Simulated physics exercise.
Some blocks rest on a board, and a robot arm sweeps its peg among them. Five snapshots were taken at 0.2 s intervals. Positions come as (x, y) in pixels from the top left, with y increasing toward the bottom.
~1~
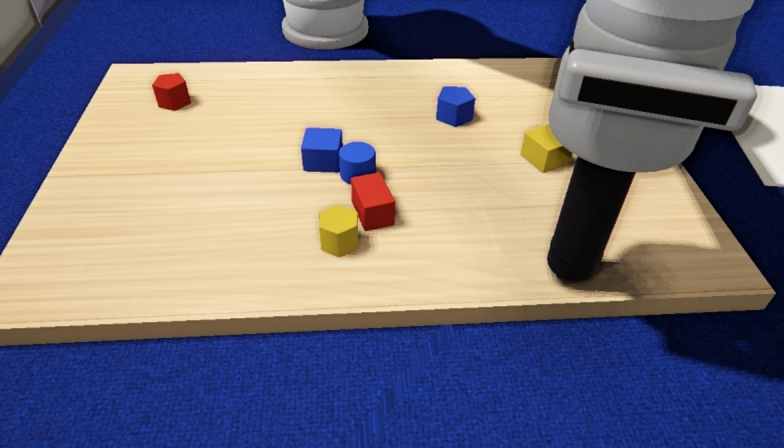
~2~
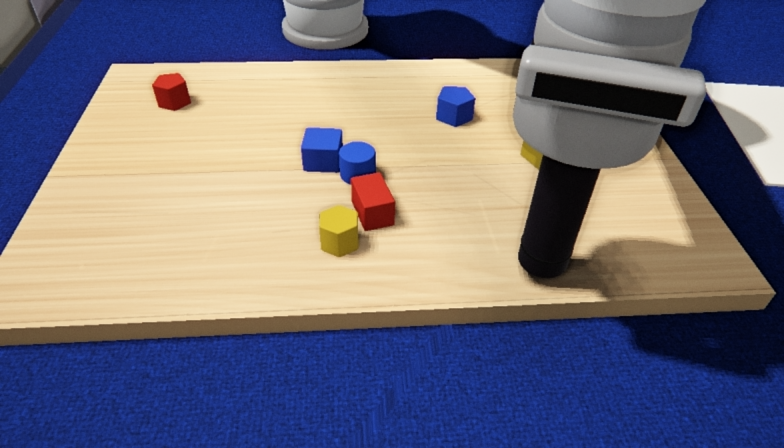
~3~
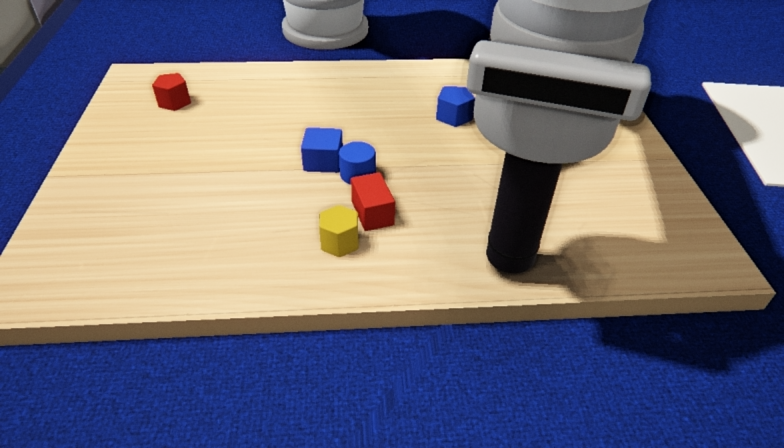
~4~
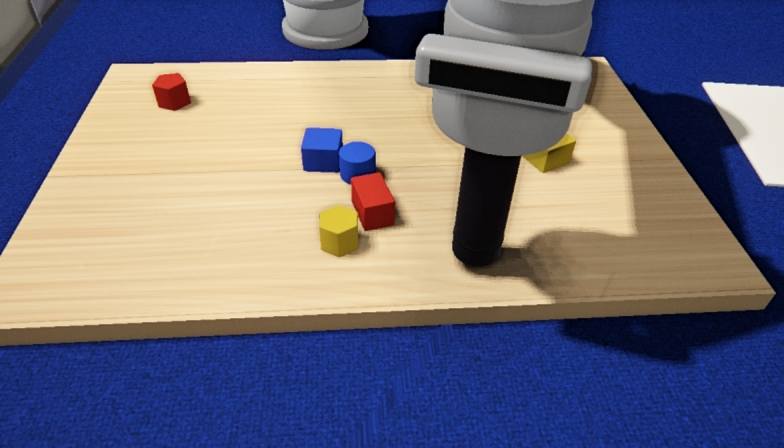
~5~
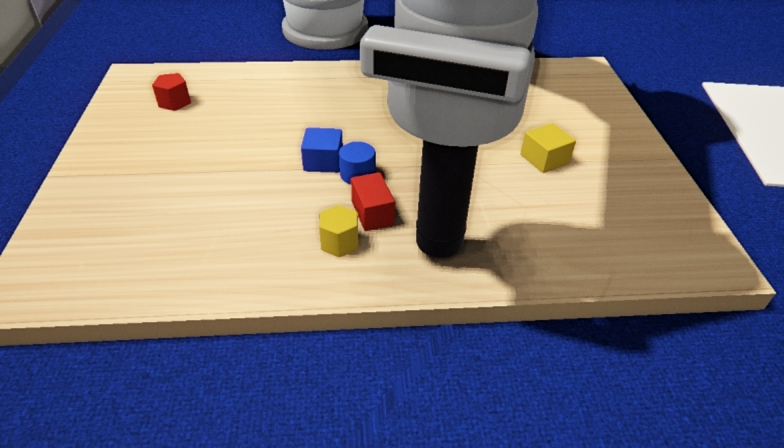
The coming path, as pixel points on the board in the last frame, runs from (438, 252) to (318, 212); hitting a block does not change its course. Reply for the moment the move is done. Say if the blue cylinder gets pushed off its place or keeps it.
It is shifted.
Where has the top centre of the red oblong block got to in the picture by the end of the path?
(328, 158)
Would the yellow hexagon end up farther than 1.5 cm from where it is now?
It seems so.
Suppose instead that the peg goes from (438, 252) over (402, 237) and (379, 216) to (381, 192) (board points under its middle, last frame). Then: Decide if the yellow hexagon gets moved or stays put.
Stays put.
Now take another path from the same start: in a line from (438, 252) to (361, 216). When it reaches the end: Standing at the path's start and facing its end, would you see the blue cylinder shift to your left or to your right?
Facing from start to end, it will go to the right.
What follows on the original path. One third of the way, peg (395, 229); red oblong block (368, 186).
Two thirds of the way, peg (354, 215); yellow hexagon (319, 219), turned 50° anticlockwise; blue cylinder (357, 145); red oblong block (343, 170), turned 25° clockwise.
At the end, peg (317, 203); blue square (320, 133), turned 15° anticlockwise; yellow hexagon (309, 219), turned 70° anticlockwise; blue cylinder (359, 141); red oblong block (328, 158), turned 70° clockwise.
